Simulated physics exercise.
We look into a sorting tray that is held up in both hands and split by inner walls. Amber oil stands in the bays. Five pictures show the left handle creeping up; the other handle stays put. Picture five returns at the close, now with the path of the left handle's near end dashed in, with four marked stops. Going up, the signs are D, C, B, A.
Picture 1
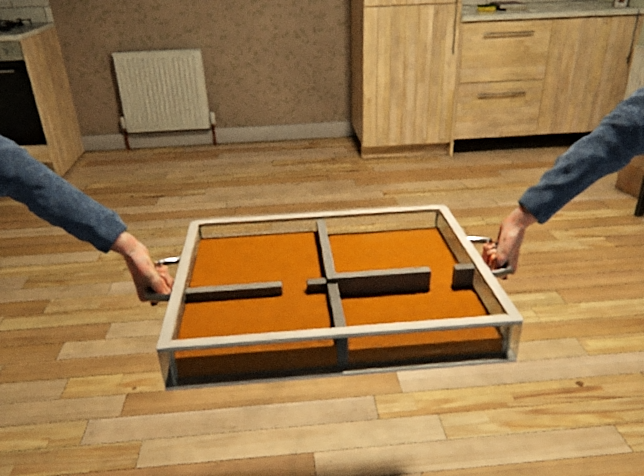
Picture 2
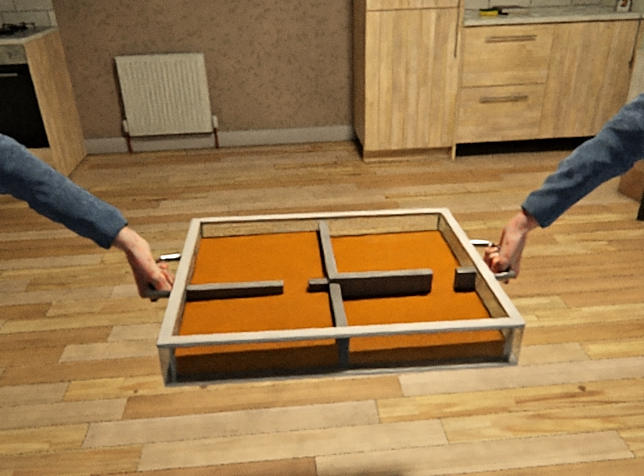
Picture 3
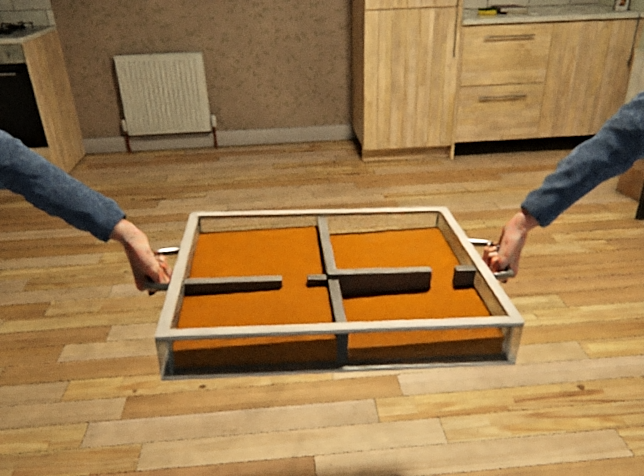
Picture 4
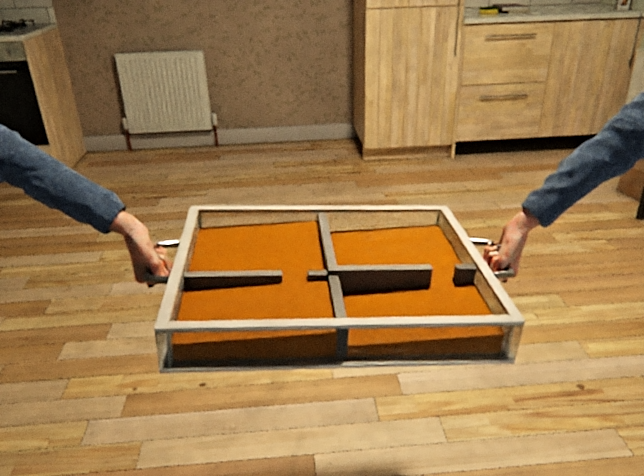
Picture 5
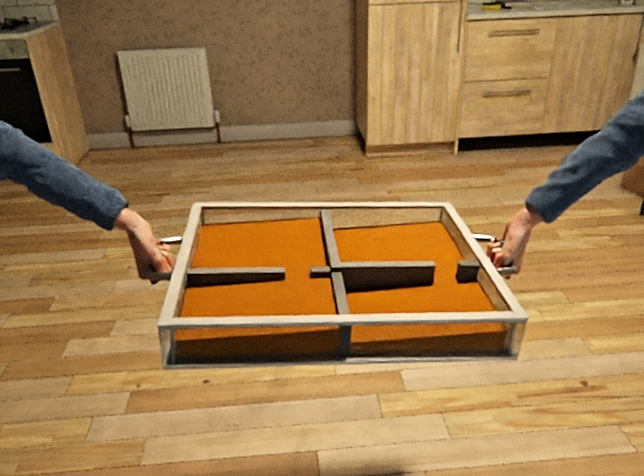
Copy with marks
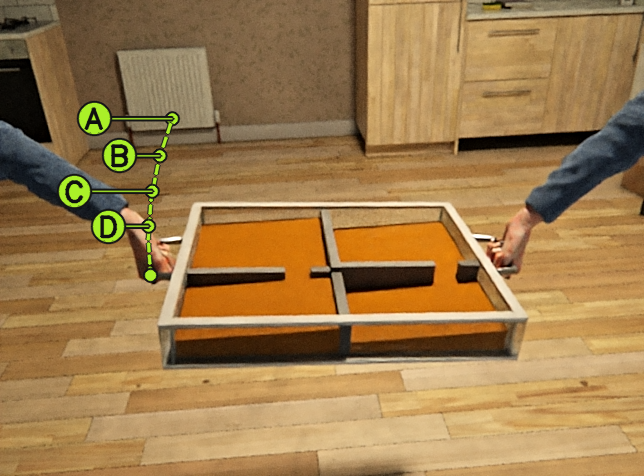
Two hands held a divided tray of amber liquid above a wooden kitchen floor, barely moving as they tilted it very slightly down to the right, and the liquid shifted only a little.
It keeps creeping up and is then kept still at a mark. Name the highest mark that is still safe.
D will do.
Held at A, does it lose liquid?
Yes, that goes wrong.
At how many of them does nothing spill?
One.
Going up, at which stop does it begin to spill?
Here it is stop C.
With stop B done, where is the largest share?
The back right bay.
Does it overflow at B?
Yes.
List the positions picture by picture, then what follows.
The tray is level; deepest in the front left bay, at (260, 320), shallowest in the back right; left handle at (155, 279).
Tipped about 1° down to the right; no wall is crossed; left handle at (156, 276).
Tipped about 3° down to the right; no wall is crossed; left handle at (154, 269).
Tipped about 4° down to the right; no wall is crossed; left handle at (153, 261).
Tipped about 4° down to the right; deepest in the front left bay, at (262, 304), shallowest in the back right; left handle at (156, 258).
On the marked copy, A at (172, 118); B at (159, 155); C at (152, 191); D at (148, 226).
Choosing A, about 53 % goes over the rim.
Choosing B, about 40 % goes over the rim.
Choosing C, about 19 % goes over the rim.
Choosing D, nothing spills; the back right bay holds the most.
